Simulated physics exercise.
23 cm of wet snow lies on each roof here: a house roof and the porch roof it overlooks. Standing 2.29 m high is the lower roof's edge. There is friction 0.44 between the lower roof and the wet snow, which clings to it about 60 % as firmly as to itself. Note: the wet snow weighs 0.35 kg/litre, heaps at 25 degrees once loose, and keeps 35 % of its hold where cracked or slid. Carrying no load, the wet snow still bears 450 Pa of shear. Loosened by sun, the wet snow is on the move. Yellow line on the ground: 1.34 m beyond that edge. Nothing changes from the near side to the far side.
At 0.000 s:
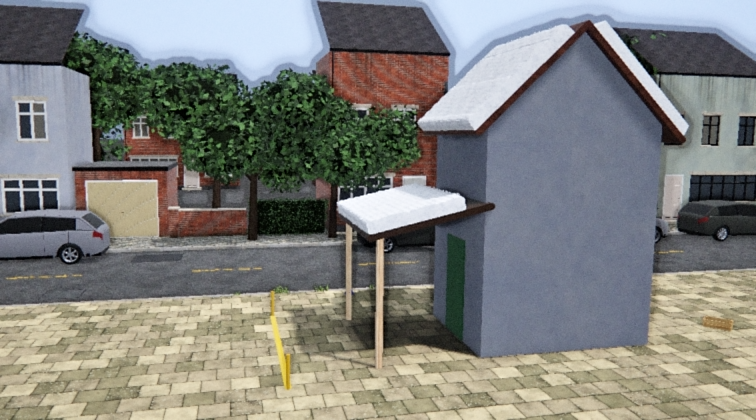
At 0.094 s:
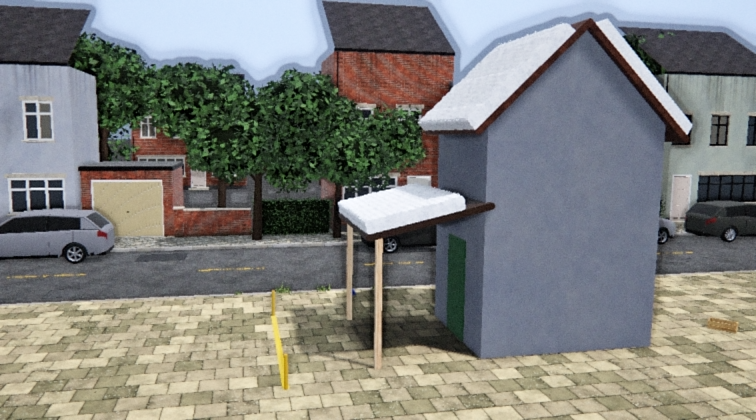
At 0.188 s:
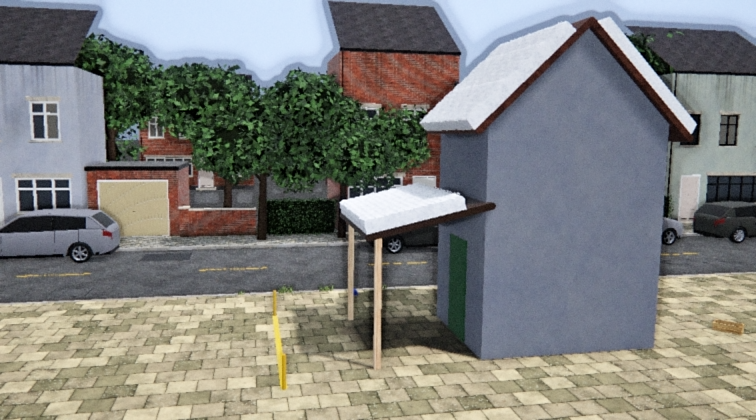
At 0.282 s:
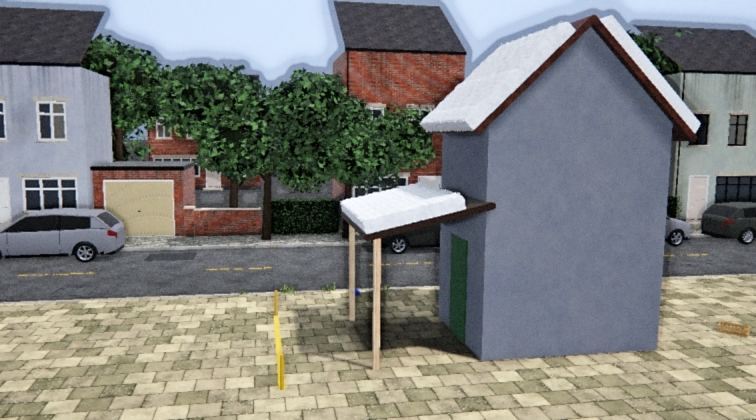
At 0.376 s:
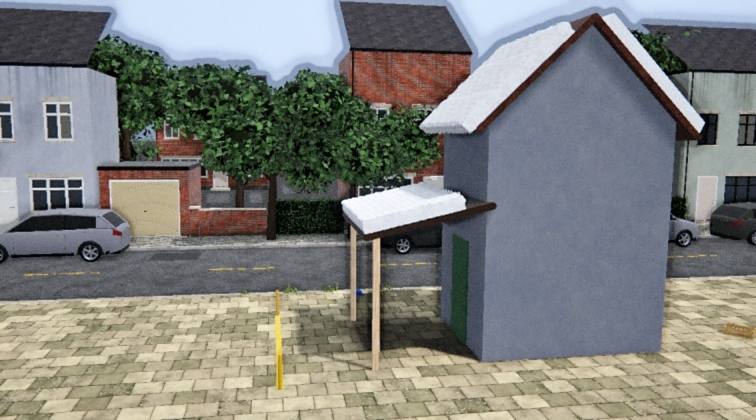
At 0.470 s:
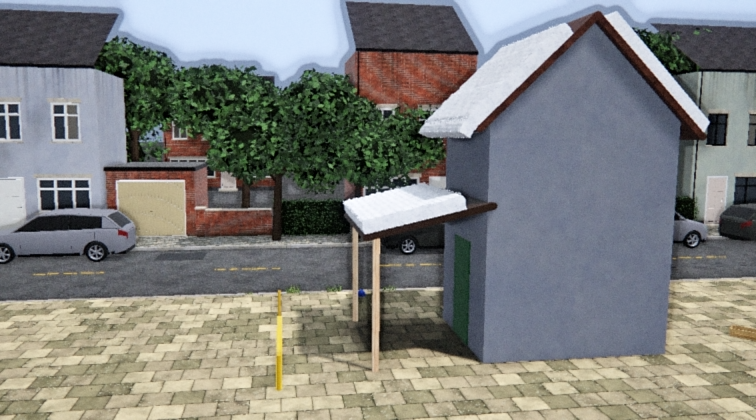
Small grey house with snow creeping slightly down its upper roof above a snow-covered porch, as the view slowly drifts sideways.
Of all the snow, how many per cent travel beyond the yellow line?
Something like 9 %.
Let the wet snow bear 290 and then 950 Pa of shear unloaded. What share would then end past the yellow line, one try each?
It'd be some 20 percent the first time and some 0 percent the second.
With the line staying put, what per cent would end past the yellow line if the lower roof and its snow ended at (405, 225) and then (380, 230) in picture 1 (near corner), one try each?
Close to 20 % on the first try, close to 12 % on the next.
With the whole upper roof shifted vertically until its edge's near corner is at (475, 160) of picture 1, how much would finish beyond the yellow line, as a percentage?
Result: Near 0 %.
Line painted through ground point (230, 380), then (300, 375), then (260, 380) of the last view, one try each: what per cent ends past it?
First try 1 per cent, second 14 per cent, third 6 per cent.
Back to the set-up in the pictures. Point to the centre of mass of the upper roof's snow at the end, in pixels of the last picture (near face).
Look around (366, 274) on the near face.
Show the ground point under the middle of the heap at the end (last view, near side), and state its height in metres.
Around (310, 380); it stands about 0.3 m.
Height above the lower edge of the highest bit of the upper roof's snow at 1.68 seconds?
About 1.6 m.
After 1.03 s, none is below the lower edge and 0 % is past the line.
After 1.68 s, none is below the lower edge and 0 % is past the line.
After 2.34 s, 9 % is below the lower edge and 0 % is past the line.
After 3.00 s, 33 % is below the lower edge and 8 % is past the line.
After 3.90 s, at the end, 33 % is below the lower edge and 9 % is past the line.
